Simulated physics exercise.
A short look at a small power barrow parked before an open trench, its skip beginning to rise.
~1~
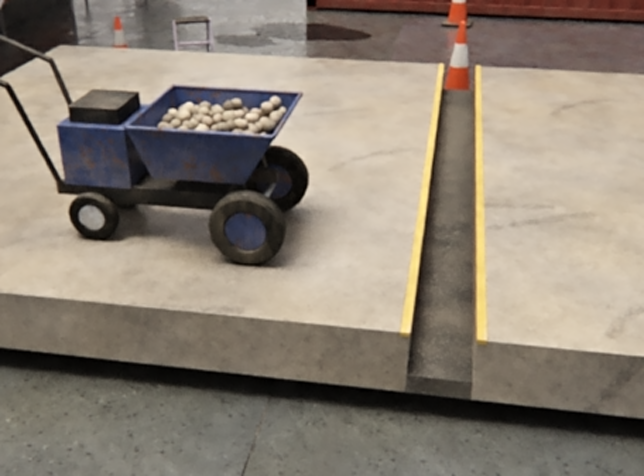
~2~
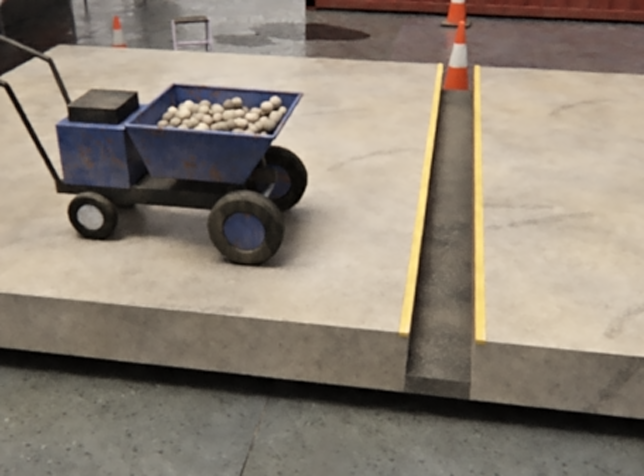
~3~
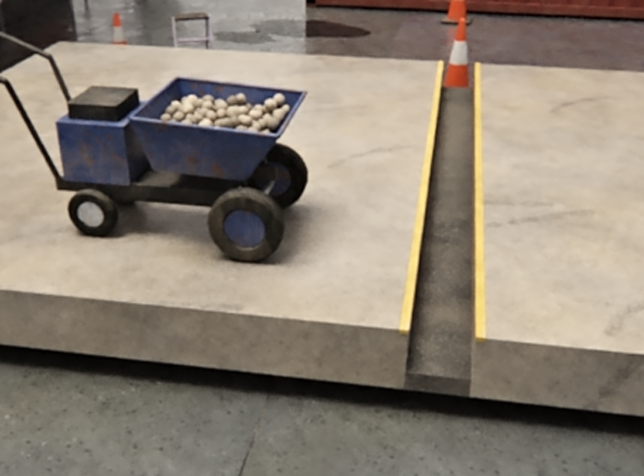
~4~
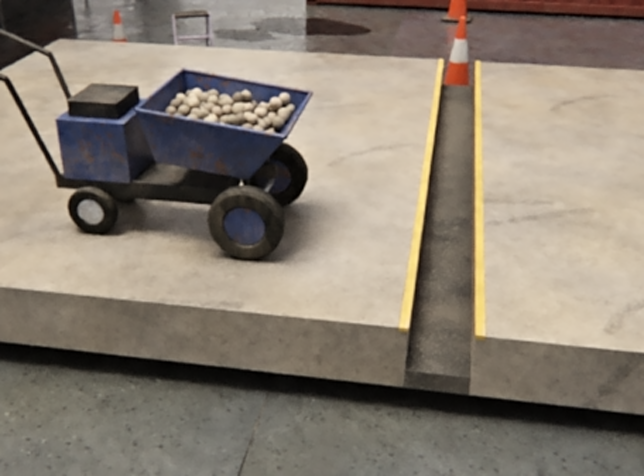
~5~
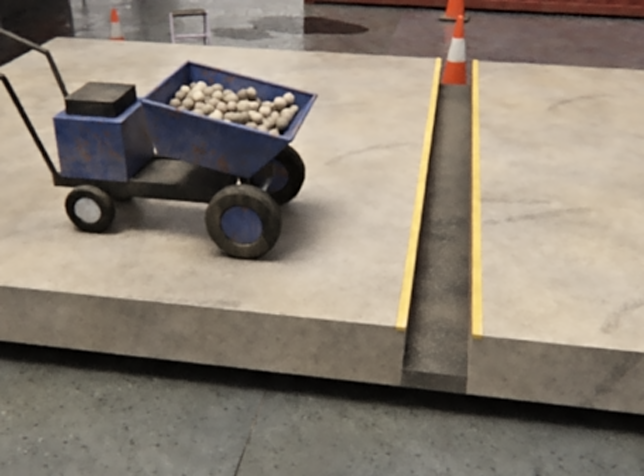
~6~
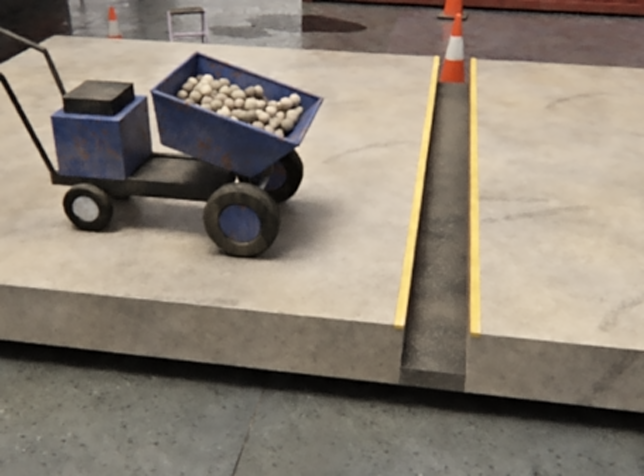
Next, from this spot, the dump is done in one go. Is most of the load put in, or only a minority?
Only a minority goes in.
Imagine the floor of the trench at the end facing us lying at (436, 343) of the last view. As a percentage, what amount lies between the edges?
I'd guess close to 20 percent.
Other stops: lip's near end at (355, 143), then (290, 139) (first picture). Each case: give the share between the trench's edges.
Roughly 90 per cent at the first spot and 40 per cent at the second.
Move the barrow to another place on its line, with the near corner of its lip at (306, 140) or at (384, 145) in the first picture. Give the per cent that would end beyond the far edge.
In order: 0 % and 40 %.
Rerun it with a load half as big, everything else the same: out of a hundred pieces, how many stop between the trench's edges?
About 10 per cent.
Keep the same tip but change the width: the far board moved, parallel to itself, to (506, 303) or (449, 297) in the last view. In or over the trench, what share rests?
The first case gives close to 20 per cent and the second close to 20 per cent.
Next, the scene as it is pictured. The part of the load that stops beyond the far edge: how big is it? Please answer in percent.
I'd say around 0 per cent of the load.
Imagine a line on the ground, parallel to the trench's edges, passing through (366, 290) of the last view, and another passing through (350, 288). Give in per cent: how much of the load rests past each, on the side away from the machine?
I'd say about 50 and about 70 in a hundred.
Just after the last frame, skip tipped steeply; every one in the skip.
A moment on, skip tipped steeply; the larger part in the skip; about a tenth short of the trench; just a few falling.
Further on, skip tipped right over; roughly a third in the skip; roughly half short of the trench; about a tenth in or heaped over the trench; just a few falling.
When it is over, skip tipped right over; roughly a quarter in the skip; roughly two thirds short of the trench; roughly a quarter in or heaped over the trench; not one beyond it.
